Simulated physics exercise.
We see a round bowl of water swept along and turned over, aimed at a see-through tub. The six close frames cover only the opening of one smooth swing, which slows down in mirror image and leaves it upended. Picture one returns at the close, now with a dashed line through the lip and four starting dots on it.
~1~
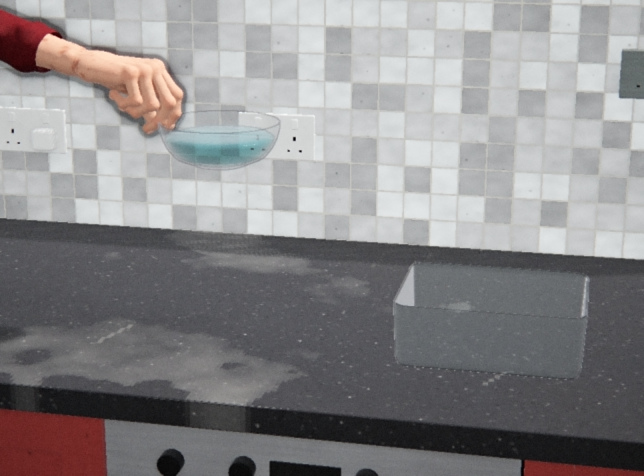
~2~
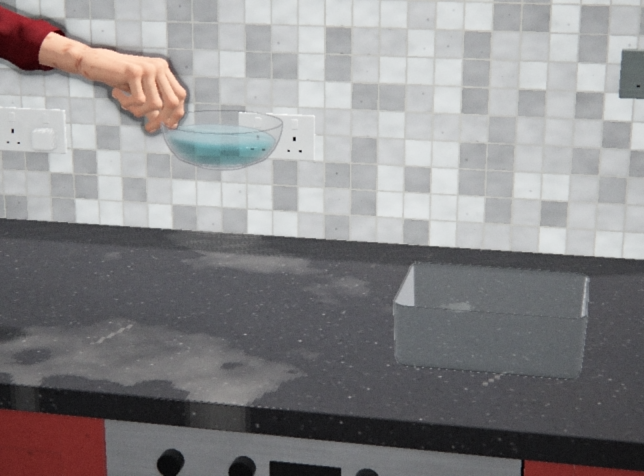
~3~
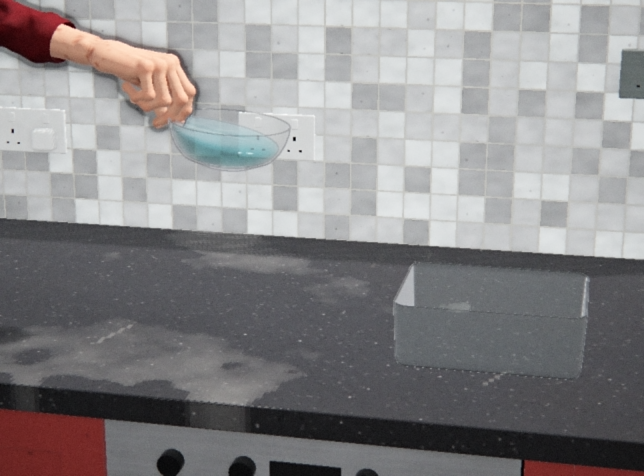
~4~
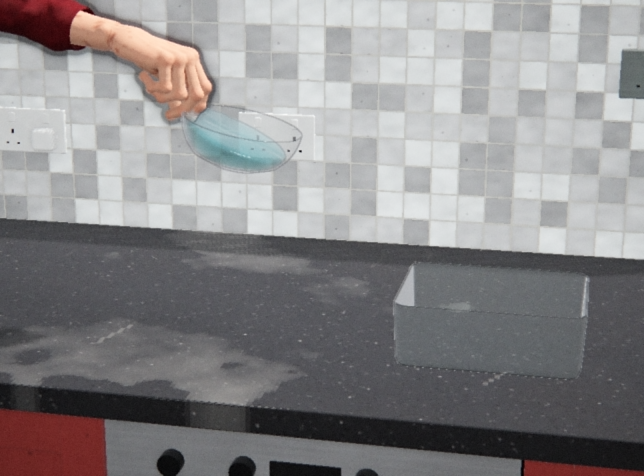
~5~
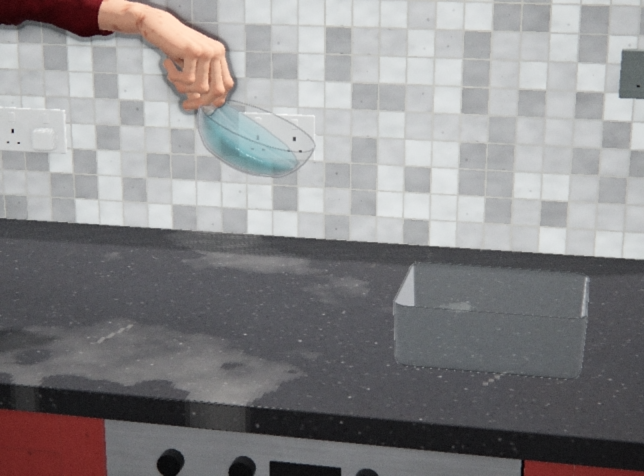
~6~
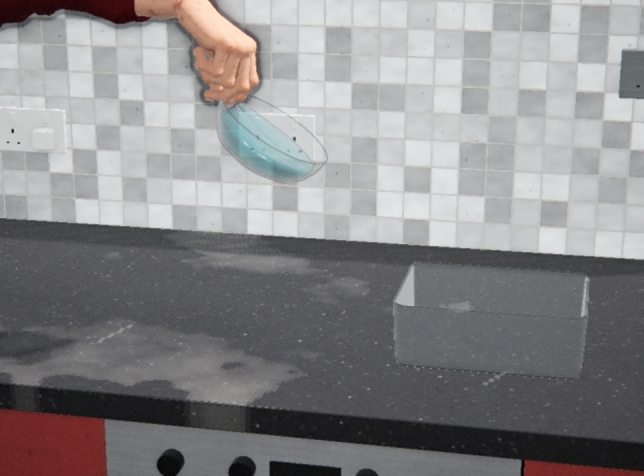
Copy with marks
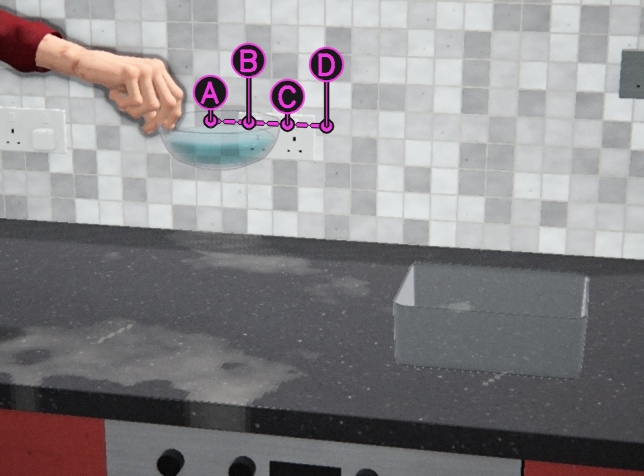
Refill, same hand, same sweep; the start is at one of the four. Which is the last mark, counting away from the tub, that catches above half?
Choose B.
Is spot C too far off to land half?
No, not at all.
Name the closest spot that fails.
Spot A.
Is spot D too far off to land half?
No, that is safe.
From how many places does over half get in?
Three of them.
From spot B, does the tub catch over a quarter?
Yes, it does.
In magenta, A at (210, 120); B at (248, 122); C at (287, 124); D at (326, 126).
If A is chosen, about 21 % lands in the tub, 73 % falls short and 6 % goes beside or beyond.
If B is chosen, about 62 % lands in the tub, 25 % falls short and 13 % goes beside or beyond.
If C is chosen, about 73 % lands in the tub, 11 % falls short and 16 % goes beside or beyond.
If D is chosen, about 77 % lands in the tub, 9 % falls short and 14 % goes beside or beyond.
